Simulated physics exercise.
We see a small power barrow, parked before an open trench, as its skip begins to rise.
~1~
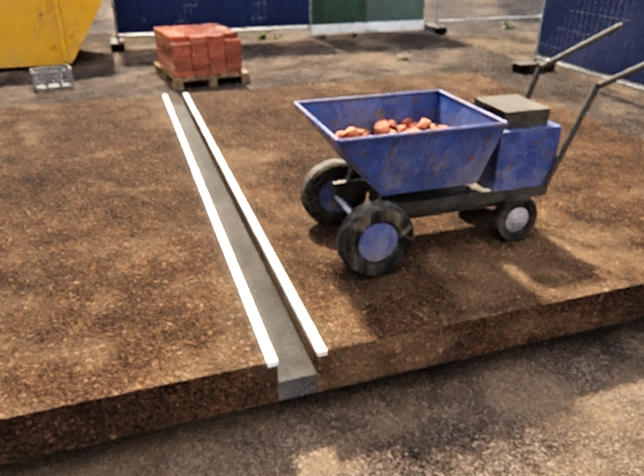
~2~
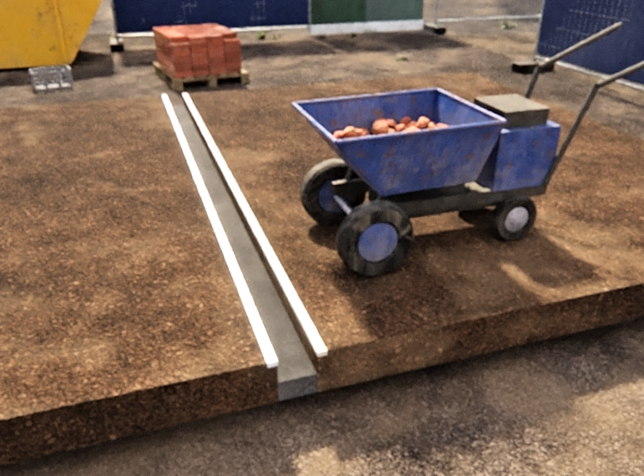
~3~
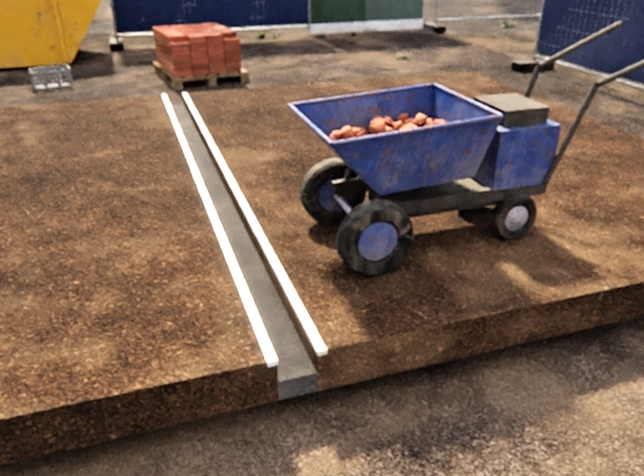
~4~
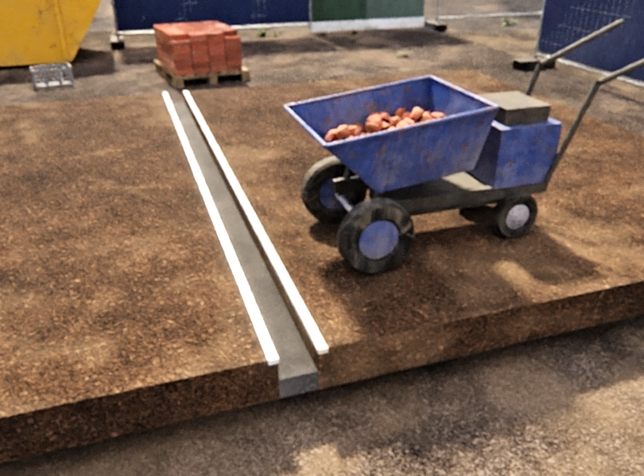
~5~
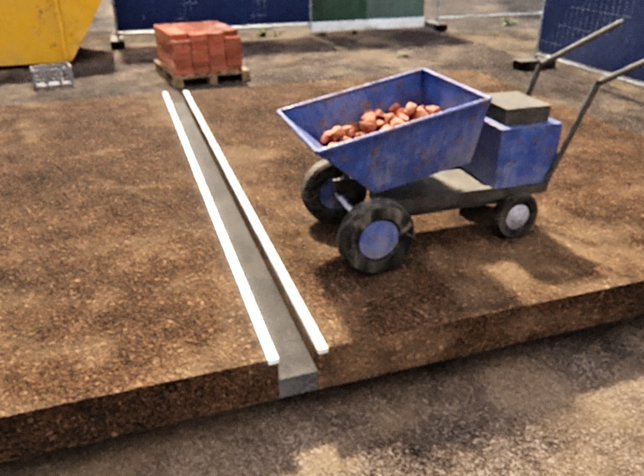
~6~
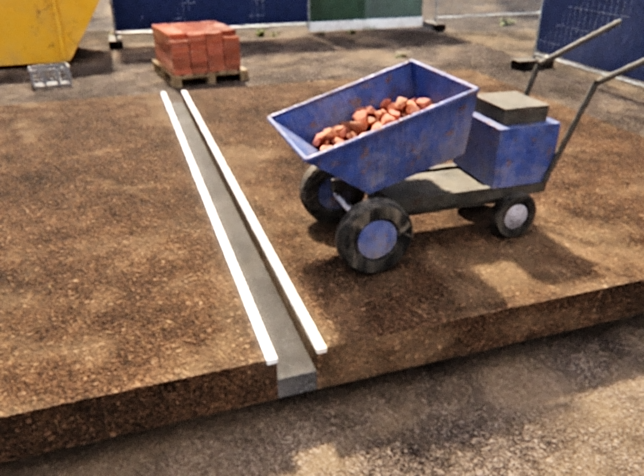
Blue power barrow loaded with reddish rubble standing still beside a narrow white-edged trench, its skip slowly tilting towards the left.
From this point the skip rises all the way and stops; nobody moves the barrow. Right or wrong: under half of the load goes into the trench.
Right.
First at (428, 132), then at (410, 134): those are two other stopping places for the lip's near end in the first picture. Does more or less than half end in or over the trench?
For the first try, shy of half; for the second, shy of half.
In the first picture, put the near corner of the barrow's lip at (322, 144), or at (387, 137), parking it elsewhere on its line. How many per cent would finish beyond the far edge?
That works out to 60 per cent for the first position and 10 per cent for the second.
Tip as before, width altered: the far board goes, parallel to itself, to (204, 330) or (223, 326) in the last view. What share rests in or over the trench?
Lab note: Try one 80 per cent, try two 60 per cent.
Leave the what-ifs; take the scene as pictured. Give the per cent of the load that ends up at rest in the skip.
Roughly 30 percent.
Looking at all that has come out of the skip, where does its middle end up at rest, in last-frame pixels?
I'd place the middle at about (217, 259).
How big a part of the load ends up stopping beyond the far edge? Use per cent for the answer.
Roughly 50 per cent of the load.
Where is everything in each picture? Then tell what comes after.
The first frame shows lip of the skip near (338, 142), level; top of the load near (417, 144), lumps of rubble; first edge of the trench near (302, 313); far edge near (257, 322), the trench under half as wide as the skip, and about half as deep as wide.
The second frame shows lip of the skip near (336, 143), level; top of the load near (415, 143).
The third frame shows lip of the skip near (332, 144), tipped barely; top of the load near (413, 141).
The fourth frame shows lip of the skip near (326, 147), tipped a little; top of the load near (423, 133).
The fifth frame shows lip of the skip near (318, 153), tipped a little; top of the load near (418, 129).
The sixth frame shows lip of the skip near (306, 160), tipped clearly; top of the load near (410, 123); first edge of the trench near (302, 311); far edge near (256, 320).
Shortly afterwards, skip tipped steeply; the whole lot in the skip.
Next, skip tipped right over; the bulk in the skip; only a few in or heaped over the trench; a little beyond it.
Some moments later, skip tipped right over; near a third in the skip; near a quarter in or heaped over the trench; near half beyond it.
In the end, skip tipped right over; near a quarter in the skip; near a quarter in or heaped over the trench; near half beyond it.
